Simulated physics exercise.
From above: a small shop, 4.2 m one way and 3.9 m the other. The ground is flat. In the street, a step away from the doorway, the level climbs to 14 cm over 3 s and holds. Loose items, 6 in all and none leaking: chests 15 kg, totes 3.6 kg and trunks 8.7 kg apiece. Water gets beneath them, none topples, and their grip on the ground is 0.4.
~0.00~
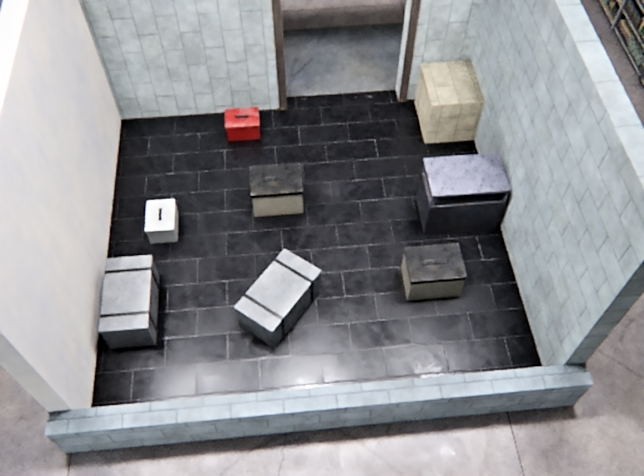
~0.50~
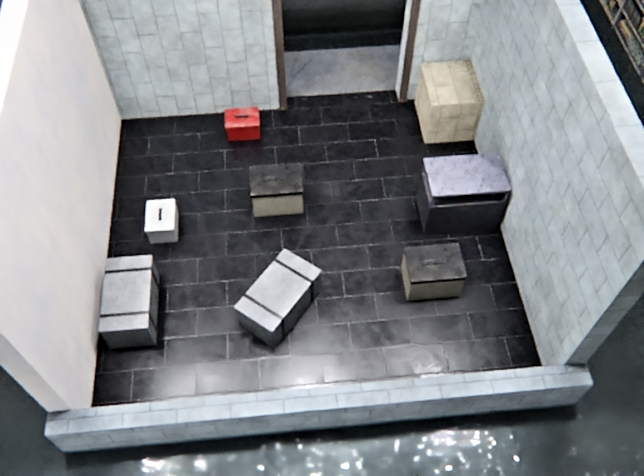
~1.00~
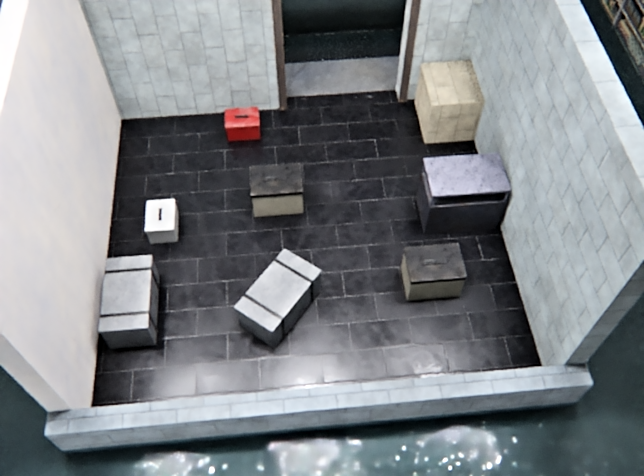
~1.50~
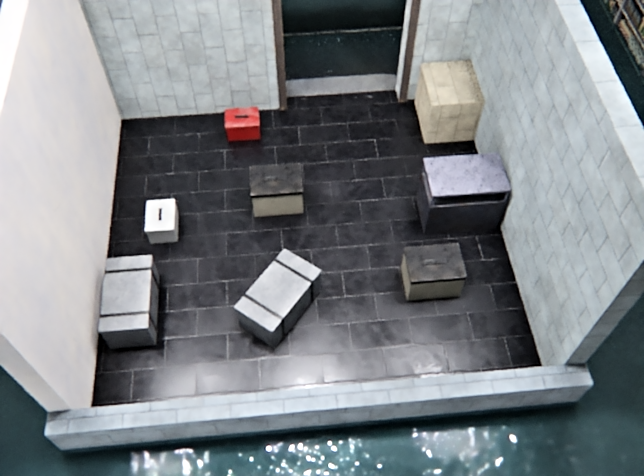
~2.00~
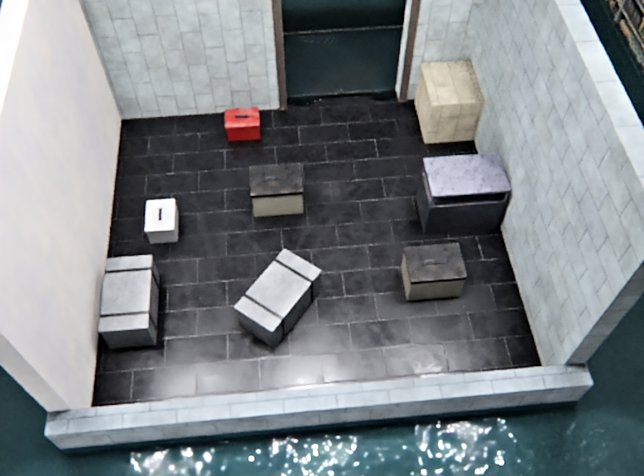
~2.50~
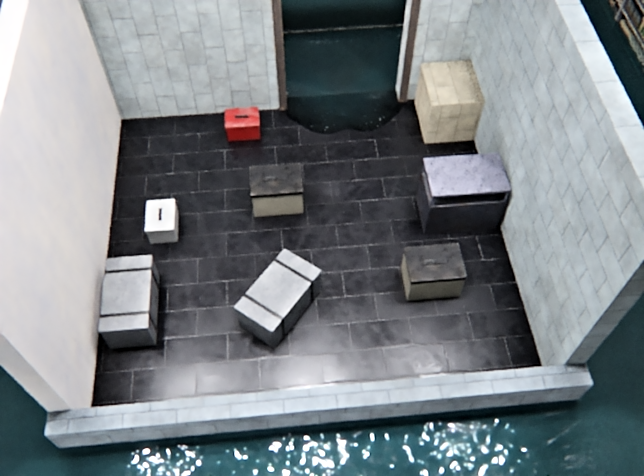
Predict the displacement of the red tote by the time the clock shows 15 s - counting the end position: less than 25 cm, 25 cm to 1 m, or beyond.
The red tote moves a short way.
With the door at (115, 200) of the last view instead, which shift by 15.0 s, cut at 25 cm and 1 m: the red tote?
In that case the red tote travels far.
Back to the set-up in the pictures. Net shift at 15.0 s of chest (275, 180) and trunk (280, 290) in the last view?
In turn: 150 cm, 200 cm.
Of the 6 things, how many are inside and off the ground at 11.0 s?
4 of them.
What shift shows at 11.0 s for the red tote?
About 0 cm.
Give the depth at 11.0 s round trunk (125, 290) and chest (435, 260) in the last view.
About 6 and 8 cm.
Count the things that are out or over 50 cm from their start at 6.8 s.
0 of them.
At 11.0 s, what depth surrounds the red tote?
About 3 cm.
After 3.5 s the red tote is near (242, 117), 0.0 m from its start, aground; 0 afloat.
After 6.8 s the red tote is near (242, 117), 0.0 m from its start, aground; 0 afloat.
After 11.0 s the red tote is near (242, 117), 0.0 m from its start, aground; 4 afloat.
After 15.0 s the red tote is near (278, 128), 0.5 m from its start, afloat; 6 afloat.
